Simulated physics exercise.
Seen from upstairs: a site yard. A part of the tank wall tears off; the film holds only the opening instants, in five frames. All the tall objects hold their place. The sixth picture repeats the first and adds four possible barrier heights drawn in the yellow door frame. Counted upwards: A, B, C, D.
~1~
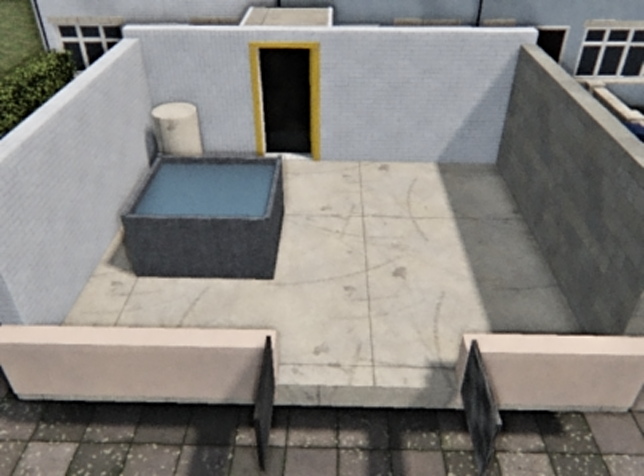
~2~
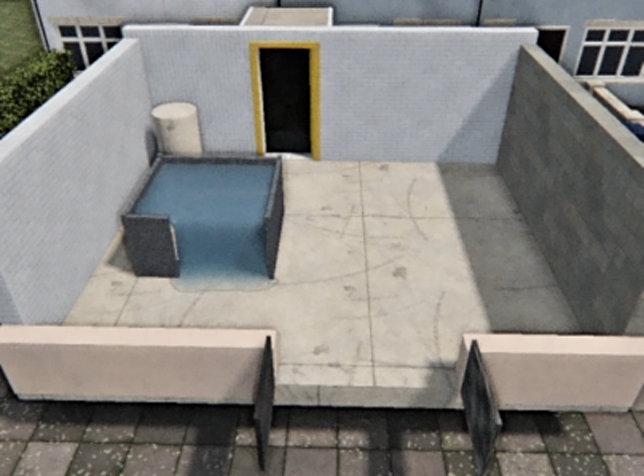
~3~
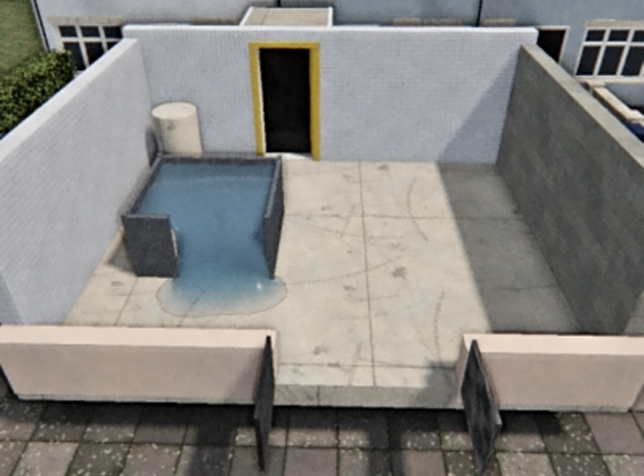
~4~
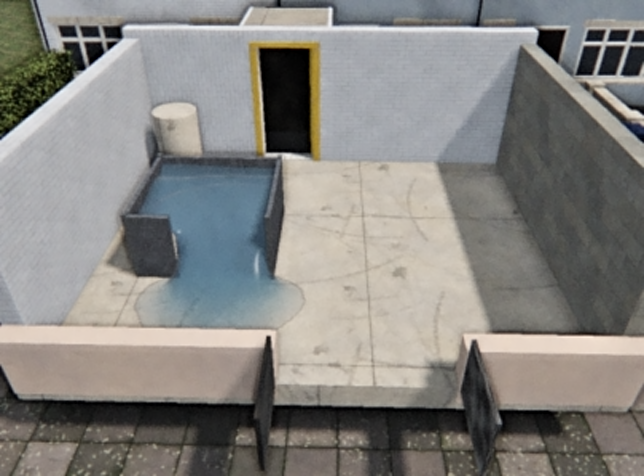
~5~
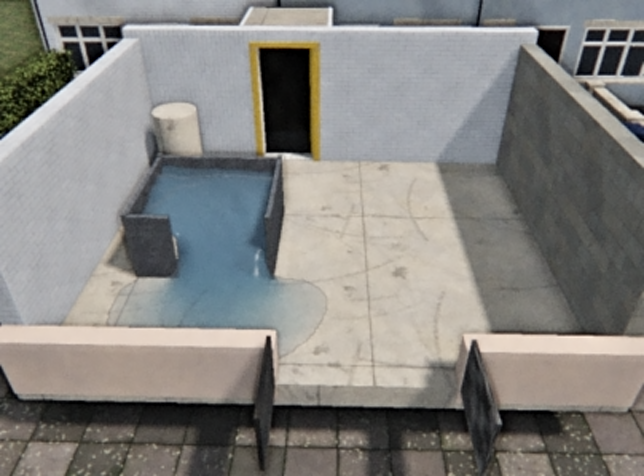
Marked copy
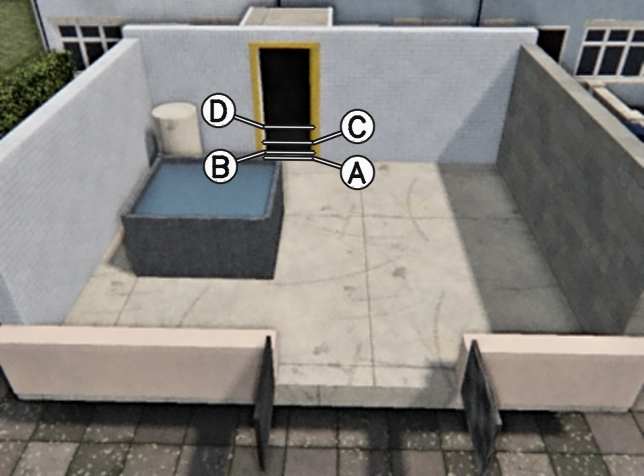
Blue water pours through the open front of a dark tank and spreads across the yard.
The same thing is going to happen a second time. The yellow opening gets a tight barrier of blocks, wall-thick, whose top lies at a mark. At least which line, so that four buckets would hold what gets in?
The answer is mark A.
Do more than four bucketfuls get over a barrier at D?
No.
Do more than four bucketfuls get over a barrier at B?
No, that is safe.
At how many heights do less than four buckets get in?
All of them.
On the marked copy, A at (289, 158); B at (289, 152); C at (288, 142); D at (288, 127); from the bottom up A, B, C, D.
If A is chosen, nothing gets over.
If B is chosen, nothing gets over.
If C is chosen, nothing gets over.
If D is chosen, nothing gets over.
